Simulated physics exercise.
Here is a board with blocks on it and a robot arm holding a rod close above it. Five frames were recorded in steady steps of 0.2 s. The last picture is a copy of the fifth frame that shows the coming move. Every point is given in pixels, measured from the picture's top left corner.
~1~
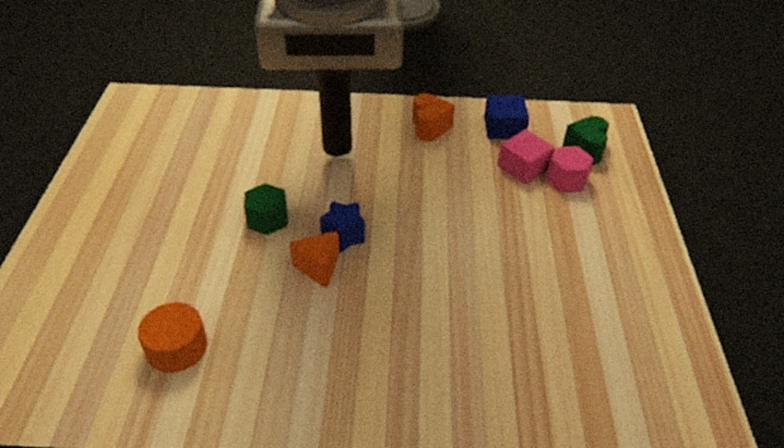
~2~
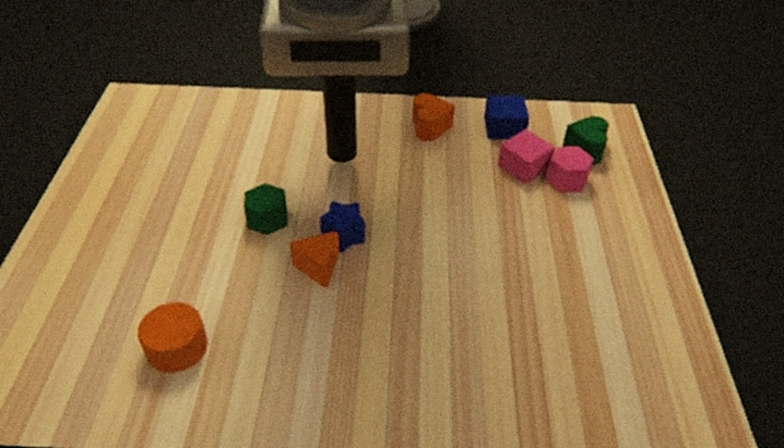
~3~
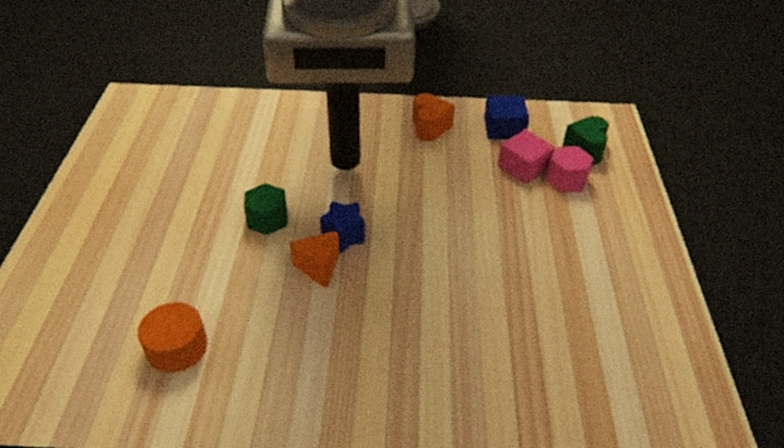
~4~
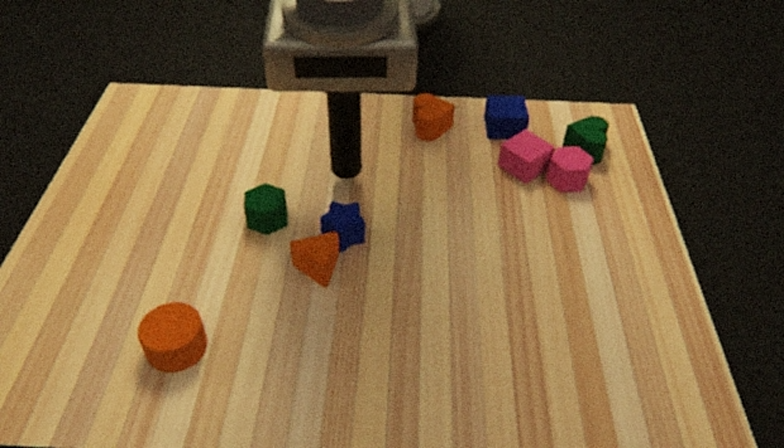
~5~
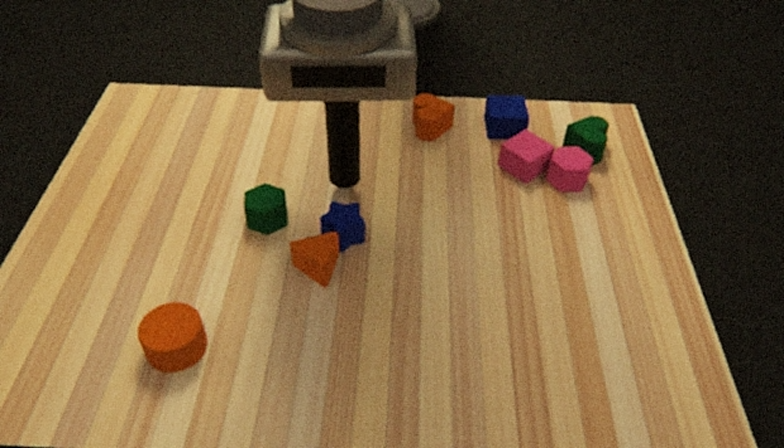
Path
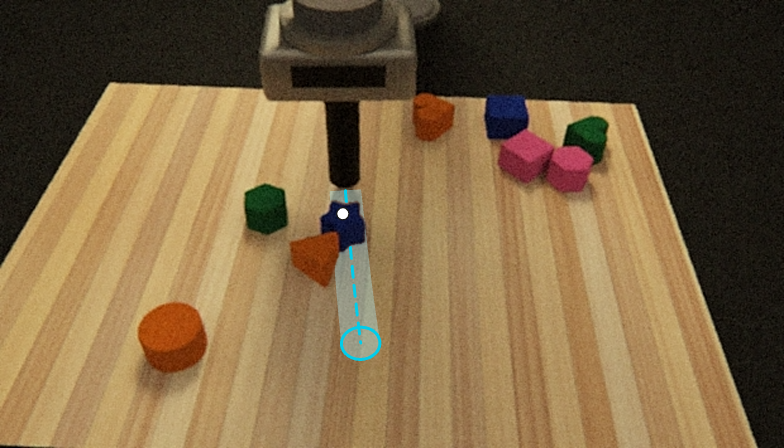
At the start, a robot arm holds a dark rod over a striped wooden board scattered with orange, green, blue and pink blocks. The rod moves slightly right and toward the viewer, then continues forward to just behind the blue star-shaped block, while all the blocks stay still.
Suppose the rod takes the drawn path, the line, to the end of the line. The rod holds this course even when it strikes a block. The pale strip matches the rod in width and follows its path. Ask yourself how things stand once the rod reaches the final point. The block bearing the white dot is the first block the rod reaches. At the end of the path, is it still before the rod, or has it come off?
At the end of the path, the rod is still pushing the block bearing the white dot ahead of it.
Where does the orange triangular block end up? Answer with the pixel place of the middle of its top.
The centre of its top will be at (305, 267).
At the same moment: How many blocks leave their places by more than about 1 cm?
It's going to be two.
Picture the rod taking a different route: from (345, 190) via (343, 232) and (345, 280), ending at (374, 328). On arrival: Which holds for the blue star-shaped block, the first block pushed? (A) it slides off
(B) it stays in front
That would be B.
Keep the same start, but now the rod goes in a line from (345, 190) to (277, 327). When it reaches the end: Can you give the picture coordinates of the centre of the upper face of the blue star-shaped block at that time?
Located at (347, 235).
The drawn path runs in a line from (345, 190) to (361, 343); the dot is on the blue star-shaped block.
What follows on the original path. One third of the way, rod at (349, 223); orange triangular block at (310, 254), turned 35° clockwise; blue star-shaped block at (347, 238).
Two thirds of the way, rod at (354, 273); orange triangular block at (305, 267), turned 90° clockwise; blue star-shaped block at (352, 292).
At the end, rod at (360, 331); green hexagon not moved; orange triangular block at (305, 267), turned 90° clockwise; blue star-shaped block at (355, 355).
